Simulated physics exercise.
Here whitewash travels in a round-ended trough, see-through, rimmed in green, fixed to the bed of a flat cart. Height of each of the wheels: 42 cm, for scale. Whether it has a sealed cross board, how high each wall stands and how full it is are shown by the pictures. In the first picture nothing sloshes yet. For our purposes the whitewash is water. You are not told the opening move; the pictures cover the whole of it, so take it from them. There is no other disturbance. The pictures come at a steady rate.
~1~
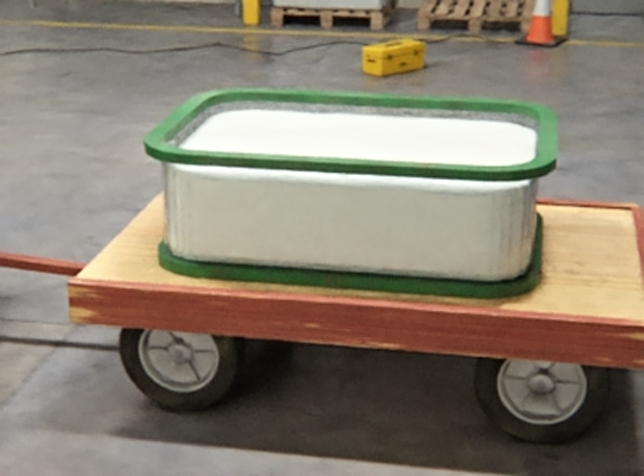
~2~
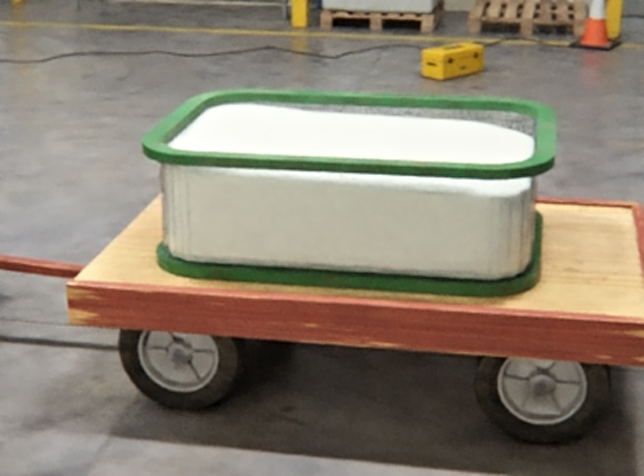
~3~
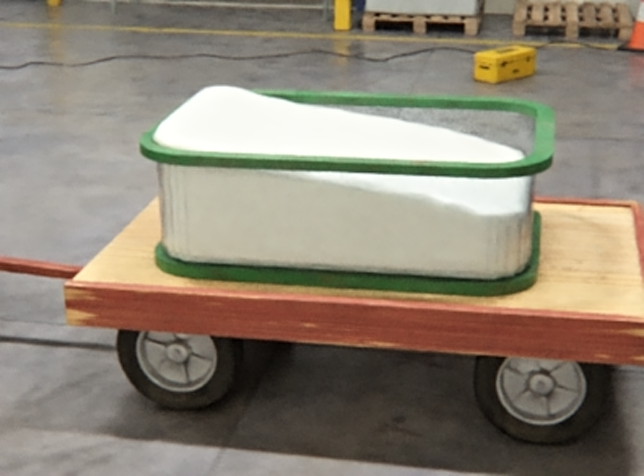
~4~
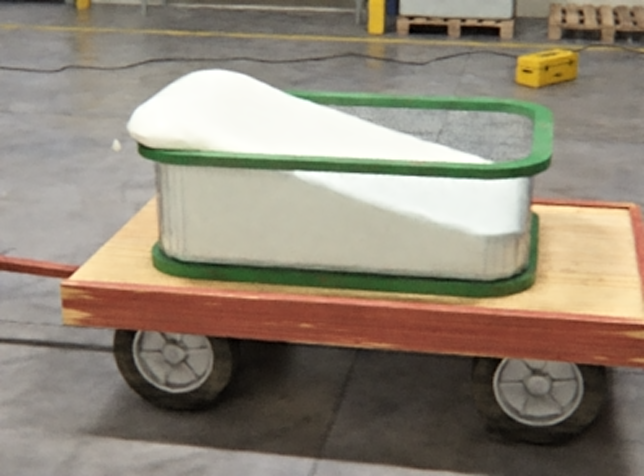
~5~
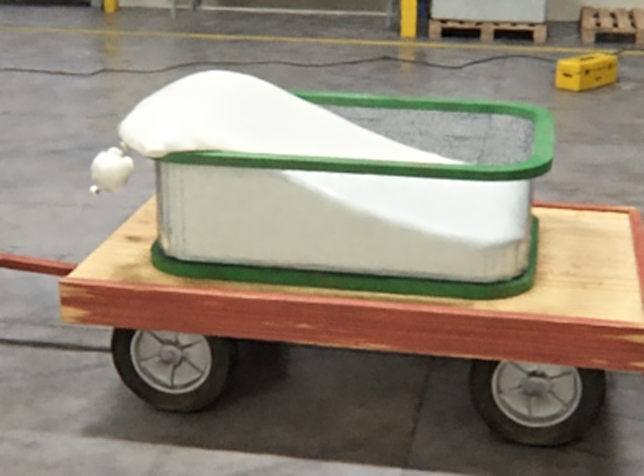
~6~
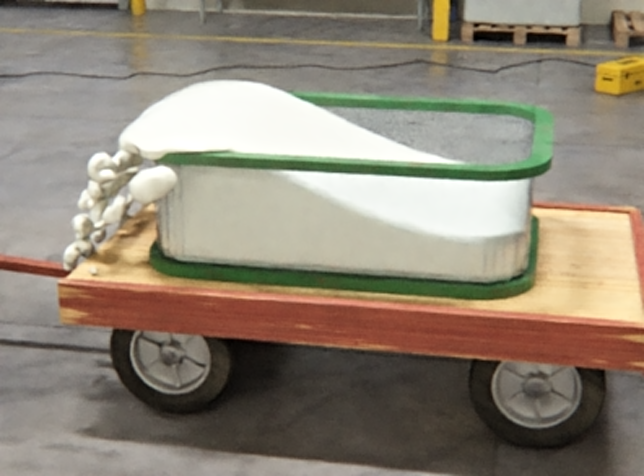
In a warehouse, white liquid in a clear green-rimmed trough on a wooden cart heaps leftward, then spills over the left rim.
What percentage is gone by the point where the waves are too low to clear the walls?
About 15 per cent has gone by then.
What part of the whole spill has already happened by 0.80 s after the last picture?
About 60 percent at that moment.
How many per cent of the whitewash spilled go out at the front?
Some 70 per cent of it.
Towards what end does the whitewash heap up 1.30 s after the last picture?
Towards the front.
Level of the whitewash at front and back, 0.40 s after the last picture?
Around 26 cm toward the front, with 38 cm behind.
Then, 0.40 s after the last picture, it stands 37 cm high behind and 27 cm in front; 9 per cent has gone over the front, a little elsewhere.
Then, 0.80 s after the last picture, it stands 39 cm high behind and 17 cm in front; 9 per cent has gone over the front, a little elsewhere.
Then, 1.30 s after the last picture, it stands 23 cm high behind and 41 cm in front; 12 per cent has gone over the front, a little elsewhere.
Then, 2.98 s after the last picture, 15 per cent has gone over the front, a little elsewhere, 43 of 295 litres.
